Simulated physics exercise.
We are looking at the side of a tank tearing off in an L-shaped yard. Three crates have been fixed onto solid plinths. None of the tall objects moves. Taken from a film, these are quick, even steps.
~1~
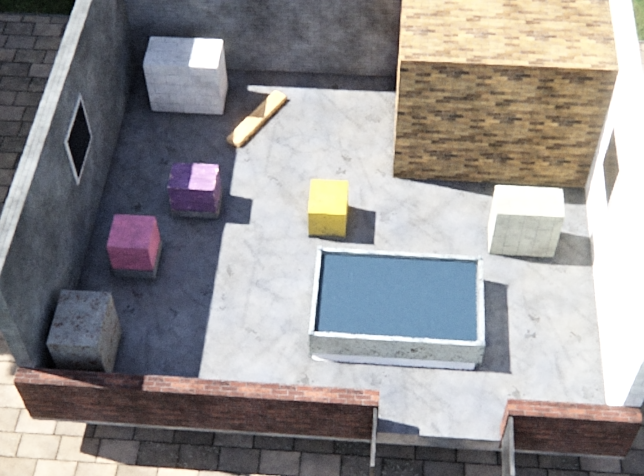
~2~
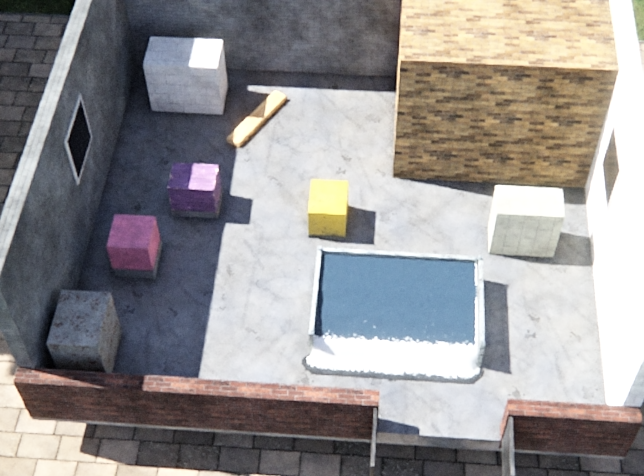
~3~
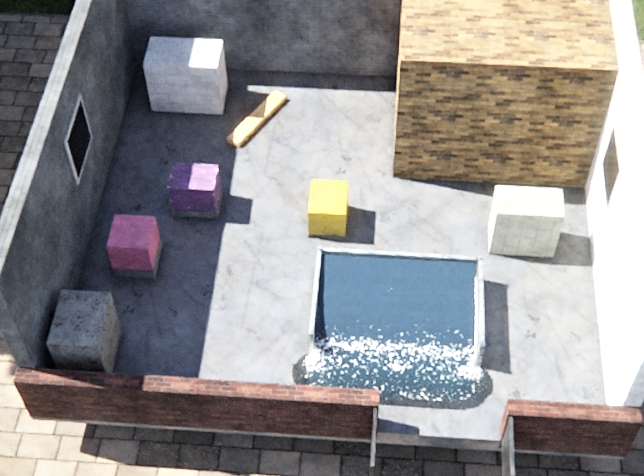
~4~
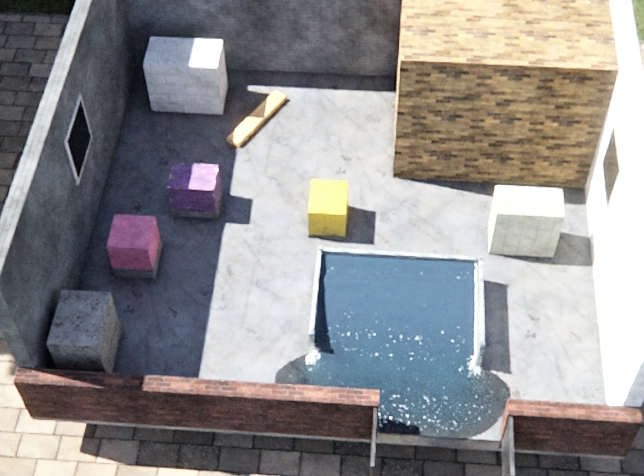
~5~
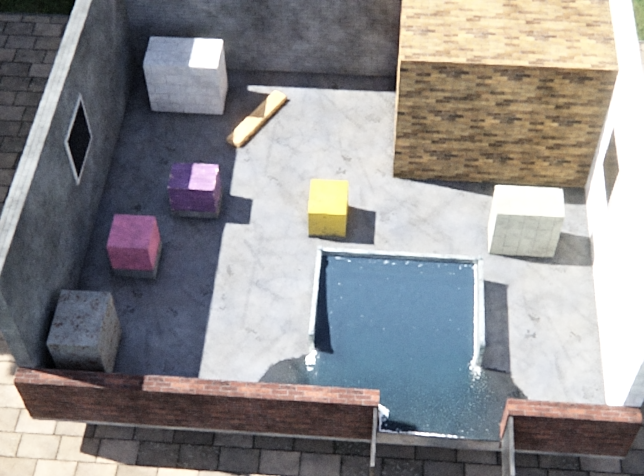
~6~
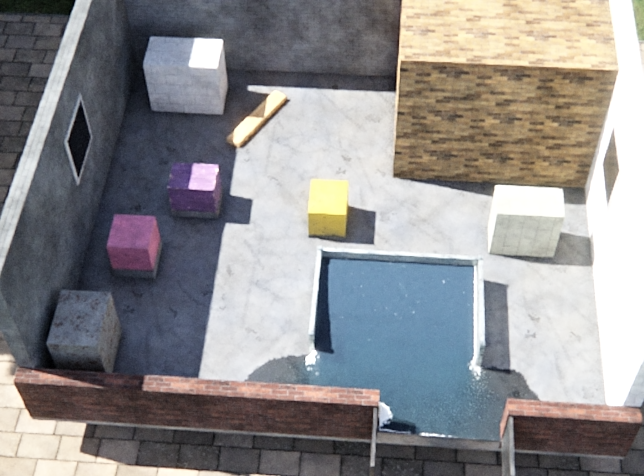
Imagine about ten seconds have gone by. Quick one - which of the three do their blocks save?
The yellow crate doesn't get caught by the water. The pink crate doesn't get caught by the water. The purple crate doesn't get caught by the water.
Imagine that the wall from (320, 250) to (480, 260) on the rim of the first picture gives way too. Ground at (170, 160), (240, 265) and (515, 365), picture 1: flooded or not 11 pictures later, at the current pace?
Point by point: Unwetted, drenched, unwetted.
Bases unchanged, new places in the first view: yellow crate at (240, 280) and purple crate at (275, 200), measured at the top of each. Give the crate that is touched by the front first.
It is the yellow crate.
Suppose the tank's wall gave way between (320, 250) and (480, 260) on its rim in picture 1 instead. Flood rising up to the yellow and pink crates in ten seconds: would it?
In that case the yellow one is flooded and the pink one is never flooded.
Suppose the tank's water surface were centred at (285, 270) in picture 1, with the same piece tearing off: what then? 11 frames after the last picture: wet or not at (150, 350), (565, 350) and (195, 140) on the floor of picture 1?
First drenched; next unwetted; last unwetted.
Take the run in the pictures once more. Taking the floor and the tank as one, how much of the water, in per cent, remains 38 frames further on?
I'd say around 50 per cent.
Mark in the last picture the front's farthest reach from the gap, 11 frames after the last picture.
Best guess: Near (49, 395).
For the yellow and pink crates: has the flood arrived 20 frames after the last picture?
Results - yellow the flood is elsewhere, pink the flood got there.
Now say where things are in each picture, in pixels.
The first picture shows the tank at (398, 298) is whole and still.
In the second picture, water pours out at (395, 351) and has run to (310, 364).
In the third picture, water pours out at (395, 353) and has run to (300, 377).
In the fourth picture, the front is at a hidden place, out from the gap at (395, 353).
In the fifth picture, water pours out at (395, 354) and has run to a hidden place.
In the sixth picture, water pours out at (395, 354) and has run to a hidden place.
A moment on, water covers 10 % of the floor; the yellow crate not reached, the pink crate not reached, the purple crate not reached.
Next, water covers 20 % of the floor; the yellow crate not reached, the pink crate not reached, the purple crate not reached.
Then, water covers 30 % of the floor; the yellow crate not reached, the pink crate water round its plinth, the purple crate not reached.
Later, water covers 45 % of the floor; the yellow crate not reached, the pink crate water round its plinth, the purple crate water round its plinth.
In the end, water covers 65 % of the floor; the yellow crate stayed above the water, the pink crate stayed above the water, the purple crate stayed above the water.
